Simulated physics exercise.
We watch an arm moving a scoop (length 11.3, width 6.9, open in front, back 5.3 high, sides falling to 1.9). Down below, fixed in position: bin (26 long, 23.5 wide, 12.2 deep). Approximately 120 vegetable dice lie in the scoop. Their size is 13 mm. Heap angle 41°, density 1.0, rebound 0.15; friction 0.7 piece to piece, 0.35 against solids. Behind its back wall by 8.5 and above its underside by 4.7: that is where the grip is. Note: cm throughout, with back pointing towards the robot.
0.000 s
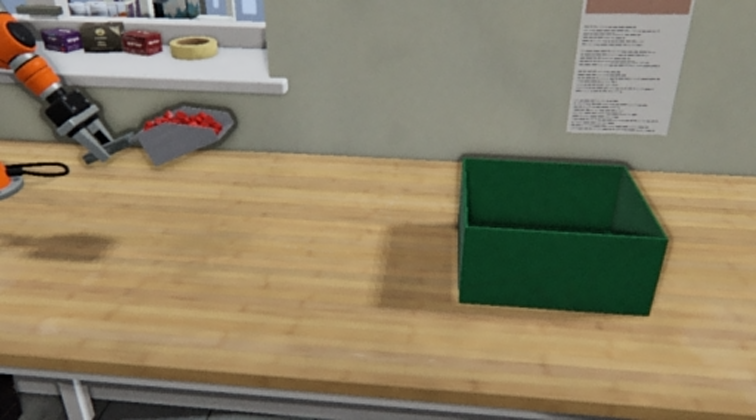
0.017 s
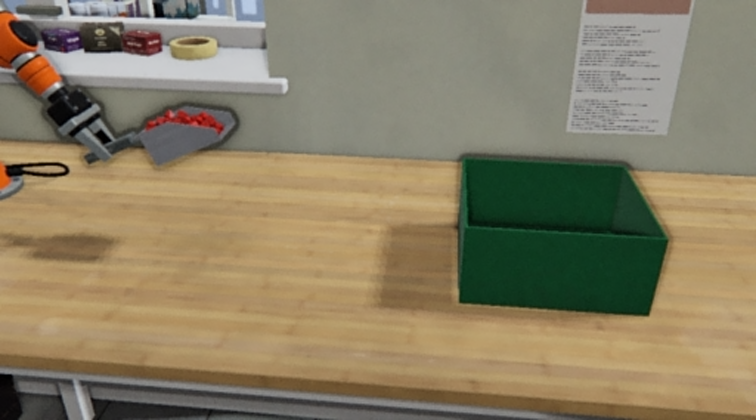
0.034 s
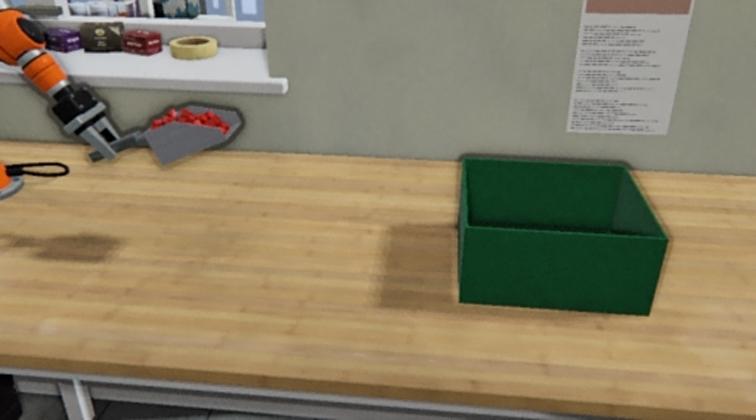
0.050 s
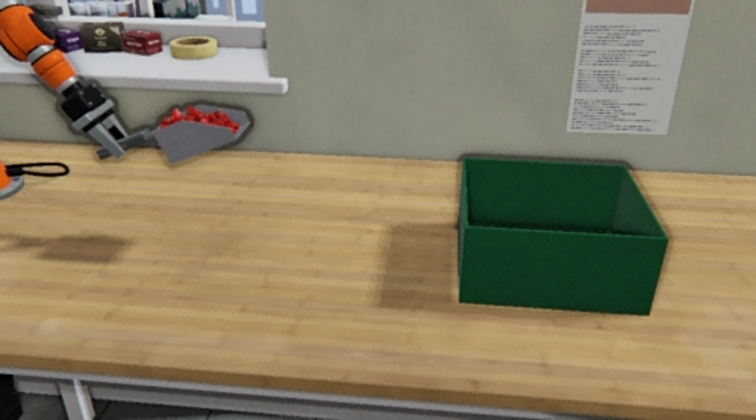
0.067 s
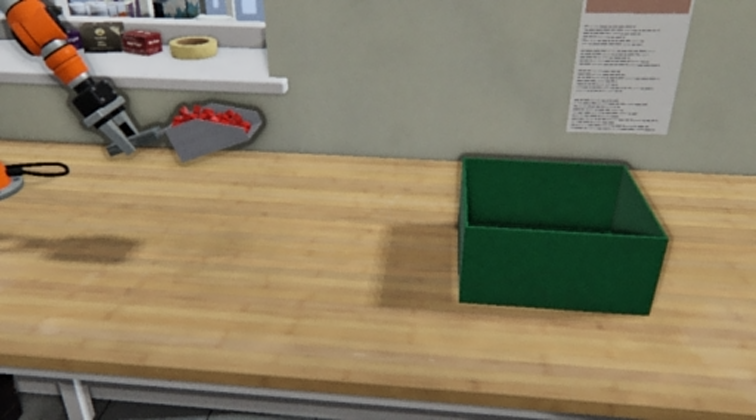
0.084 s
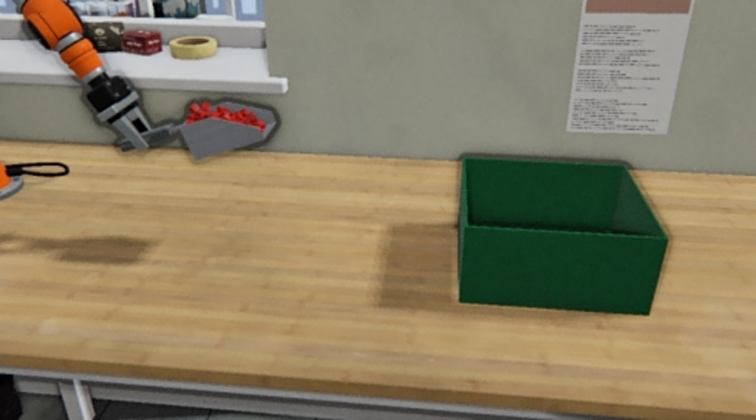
An orange and black robot arm held a gray scoop heaped with small red pieces above a wooden table, then moved it slowly a short way right, its backward tilt easing slightly.
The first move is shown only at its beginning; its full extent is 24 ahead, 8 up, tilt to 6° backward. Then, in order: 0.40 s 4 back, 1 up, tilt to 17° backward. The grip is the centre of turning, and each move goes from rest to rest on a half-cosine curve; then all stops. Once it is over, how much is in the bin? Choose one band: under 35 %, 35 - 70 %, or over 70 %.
Between 35 and 70 %.
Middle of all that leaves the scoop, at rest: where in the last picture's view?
Around pixel (538, 257).
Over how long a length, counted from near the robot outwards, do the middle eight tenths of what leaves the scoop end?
I'd put it near 32 cm.
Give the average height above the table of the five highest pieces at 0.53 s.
Roughly 26 cm high.
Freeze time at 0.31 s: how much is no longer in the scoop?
Share gone: Around 70 %.
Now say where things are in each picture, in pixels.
In the first frame, the scoop floor at (189, 145), tilted 25° backward; upper third of the load around (180, 124), from x 150 to 220, top at y 115; 125 on the scoop.
In the second frame, the scoop floor at (190, 145), tilted 25° backward; upper third of the load around (181, 123), from x 150 to 220, top at y 115.
In the third frame, the scoop floor at (196, 144), tilted 24° backward; upper third of the load around (185, 123), from x 155 to 225, top at y 115.
In the fourth frame, the scoop floor at (204, 143), tilted 23° backward; upper third of the load around (192, 122), from x 165 to 235, top at y 110.
In the fifth frame, the scoop floor at (216, 142), tilted 22° backward; upper third of the load around (203, 120), from x 175 to 245, top at y 110.
In the sixth frame, the scoop floor at (230, 141), tilted 20° backward; upper third of the load around (218, 118), from x 190 to 260, top at y 105; 125 on the scoop.
After 0.31 s, tilted 7° backward, highest piece 26 above the table; 39 on the scoop, 86 in flight or on a rim.
After 0.53 s, tilted 15° backward, highest piece 26 above the table; 70 in the bin, 22 on the table or floor, 10 on the scoop, 23 in flight or on a rim.
After 0.84 s, tilted 17° backward, highest piece 27 above the table; 70 in the bin, 45 on the table or floor, 10 on the scoop.
After 1.89 s, tilted 17° backward, highest piece 27 above the table; 70 in the bin, 45 on the table or floor, 10 on the scoop.
In the end, 70 in the bin, 45 on the table or floor, 10 on the scoop. That is 56 % in the bin.
